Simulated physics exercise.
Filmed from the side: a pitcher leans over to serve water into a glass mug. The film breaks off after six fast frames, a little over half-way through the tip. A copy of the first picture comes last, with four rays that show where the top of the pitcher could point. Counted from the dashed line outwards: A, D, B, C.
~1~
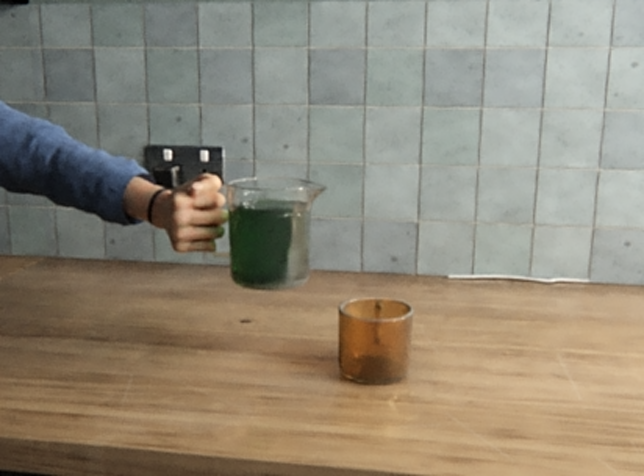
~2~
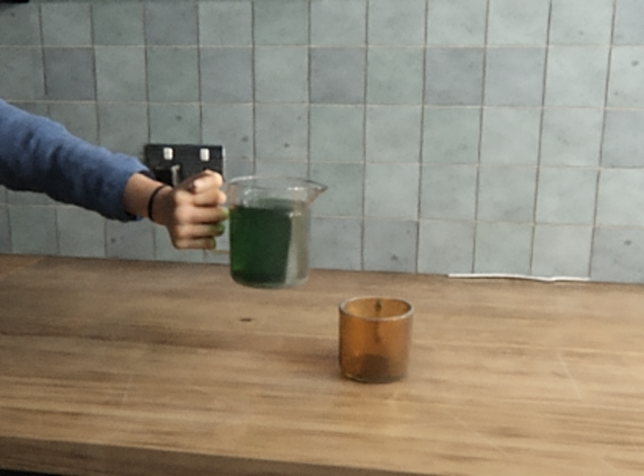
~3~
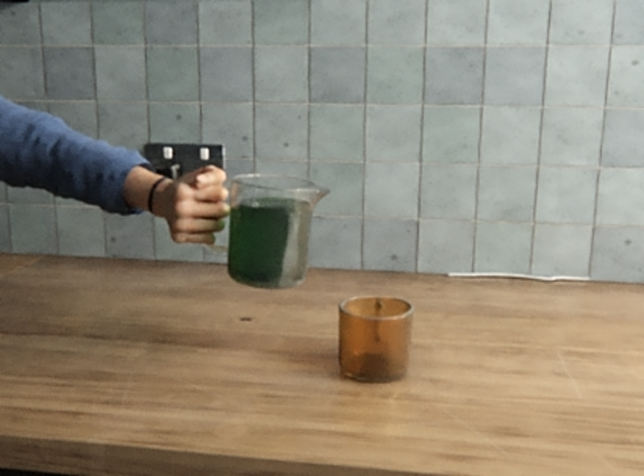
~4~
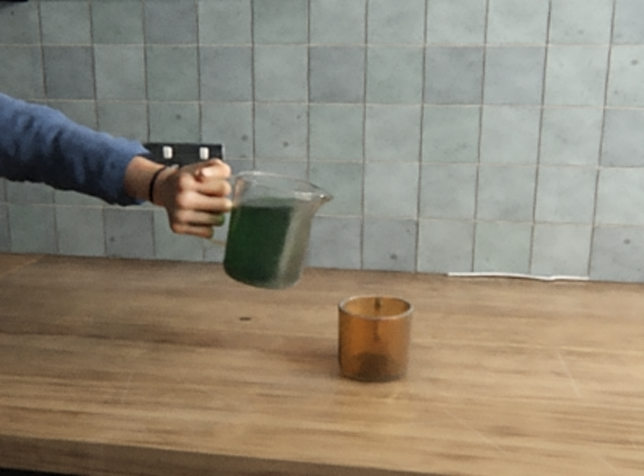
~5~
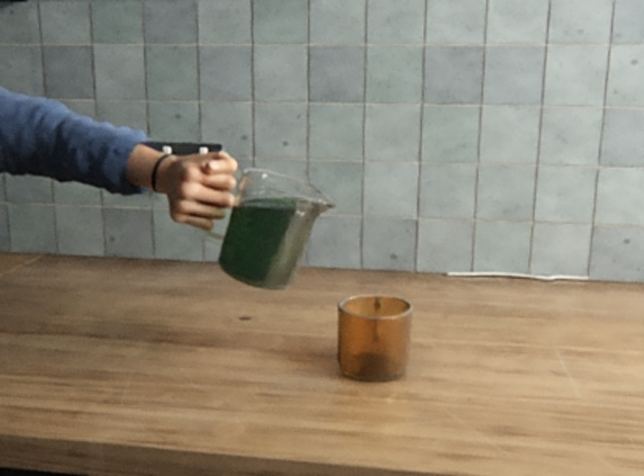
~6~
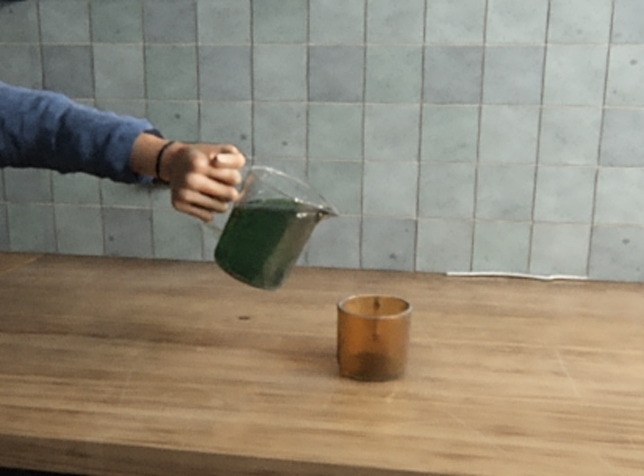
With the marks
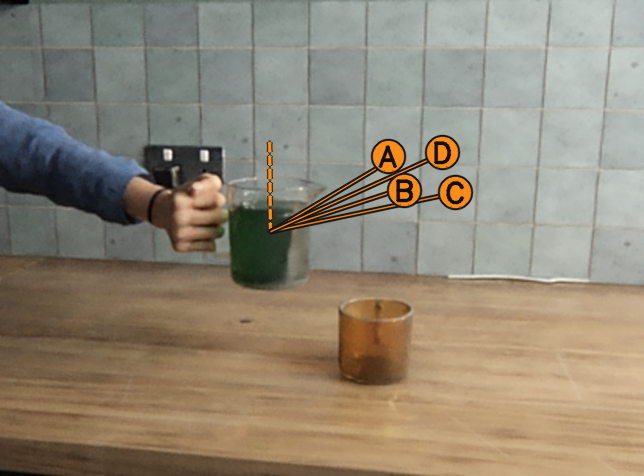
Above a wooden counter, a hand gradually tilts a pitcher of green liquid rightward.
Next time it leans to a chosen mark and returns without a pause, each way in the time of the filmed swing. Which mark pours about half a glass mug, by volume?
The answer is tilt A.
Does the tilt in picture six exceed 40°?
No.
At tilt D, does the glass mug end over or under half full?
Over.
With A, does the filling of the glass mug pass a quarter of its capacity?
Yes.
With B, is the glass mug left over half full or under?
Over.
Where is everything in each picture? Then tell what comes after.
The first frame shows upright, lip at (325, 188); rim of the glass mug round (376, 308); nothing has left yet.
The second frame shows upright, lip at (326, 188); nothing has left yet.
The third frame shows tipped about 5°, lip at (329, 191); nothing has left yet.
The fourth frame shows tipped about 11°, lip at (332, 197); nothing has left yet.
The fifth frame shows tipped about 18°, lip at (336, 205); nothing has left yet.
The sixth frame shows tipped about 26°, lip at (338, 214); nothing has left yet.
In orange, A at (375, 168); B at (387, 193); C at (439, 196); D at (427, 160).
For tilt A, the glass mug ends with about 51 % of what it can hold.
For tilt B, the glass mug ends with about 83 % of what it can hold.
For tilt C, the glass mug ends with about 93 % of what it can hold; 6 % of the water is spilt.
For tilt D, the glass mug ends with about 66 % of what it can hold.
